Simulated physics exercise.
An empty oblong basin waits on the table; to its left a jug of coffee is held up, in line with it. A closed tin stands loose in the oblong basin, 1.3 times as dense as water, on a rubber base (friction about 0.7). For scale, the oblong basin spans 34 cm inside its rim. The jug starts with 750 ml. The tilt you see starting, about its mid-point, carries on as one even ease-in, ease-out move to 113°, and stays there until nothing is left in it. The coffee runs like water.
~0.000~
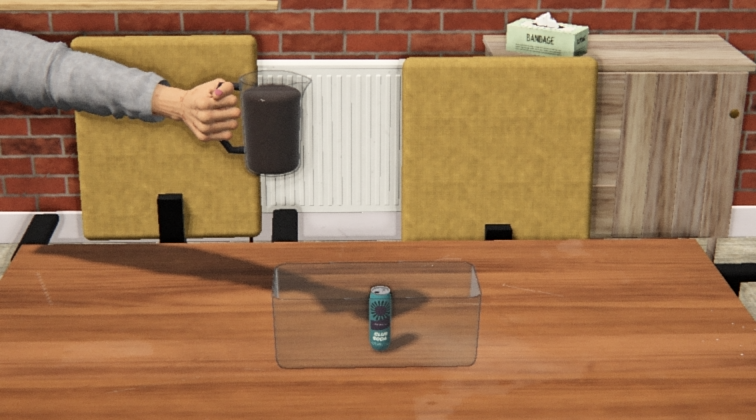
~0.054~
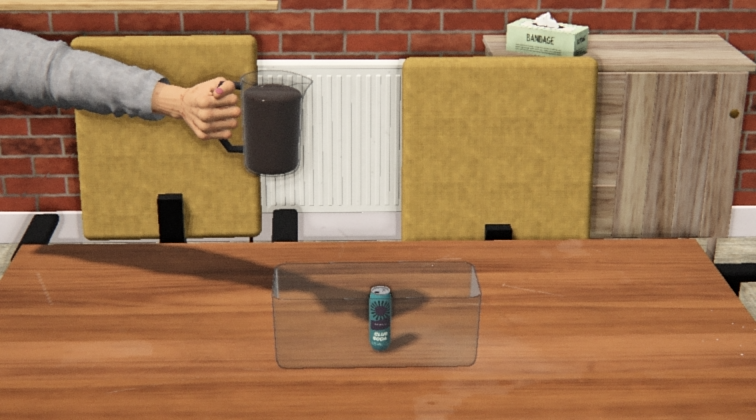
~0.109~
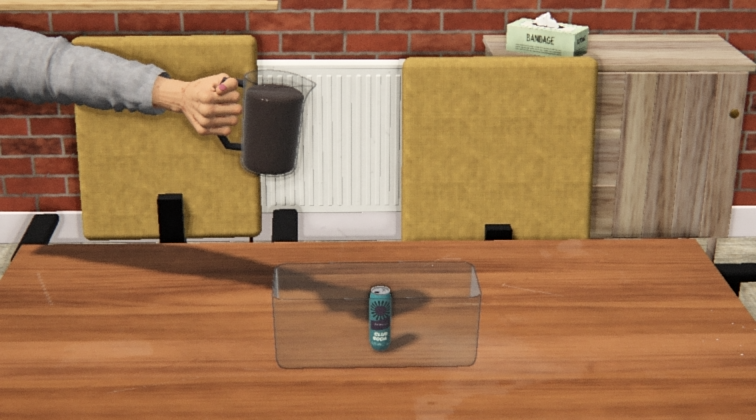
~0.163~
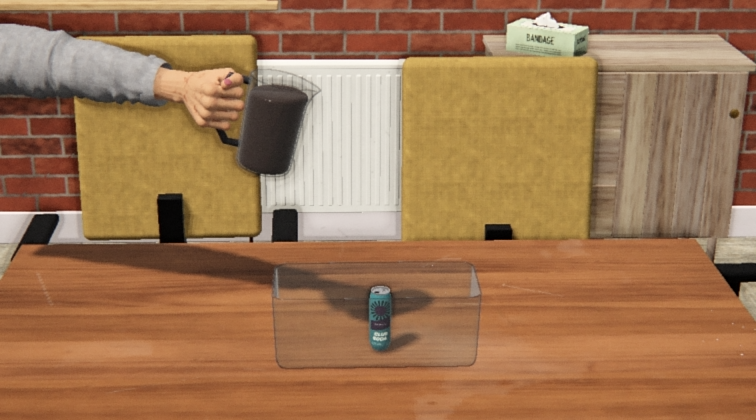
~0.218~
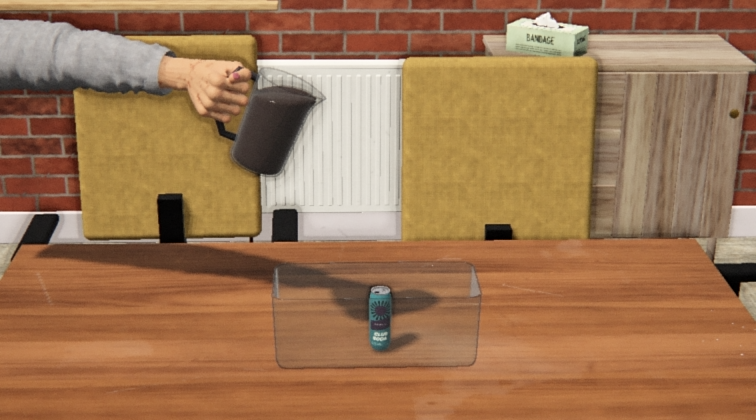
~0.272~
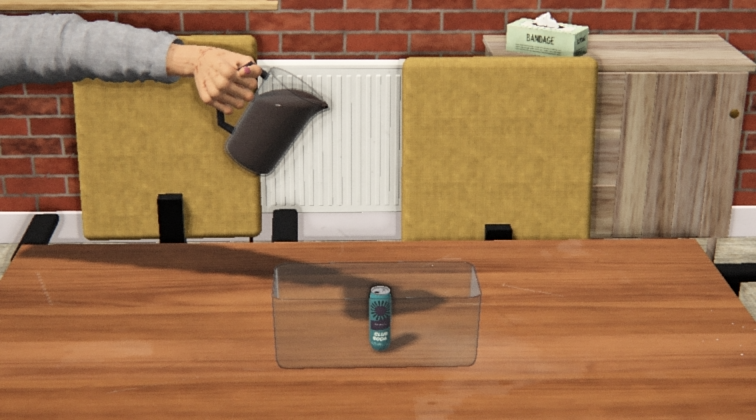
Above a wooden table, a hand steadily tilts a jug of dark liquid rightward.
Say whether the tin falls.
It keeps standing.
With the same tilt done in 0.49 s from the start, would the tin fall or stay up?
Then it stays up.
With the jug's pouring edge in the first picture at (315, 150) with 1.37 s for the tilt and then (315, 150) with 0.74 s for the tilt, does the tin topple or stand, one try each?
First it falls; then it stays up.
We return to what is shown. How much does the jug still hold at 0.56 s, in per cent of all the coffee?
Near 64 in a hundred.
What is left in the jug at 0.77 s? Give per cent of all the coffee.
Some 16 per cent.
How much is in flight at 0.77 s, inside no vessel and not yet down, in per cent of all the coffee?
About 36 per cent.
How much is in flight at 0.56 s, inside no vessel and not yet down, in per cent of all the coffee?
Some 32 per cent.
Then, 0.56 s in, the tilt is 98° and 65 per cent is still to pour; the tin stands where it began.
Then, 0.77 s in, the tilt is 113° and 16 per cent is still to pour; the tin stands where it began.
Then, 1.00 s in, the tilt is 113° and 1 per cent is still to pour; the tin stands where it began.
Then, 1.24 s in, the tilt is 113° and 0 per cent is still to pour; the tin stands where it began.
Finally, the tin stands where it began.
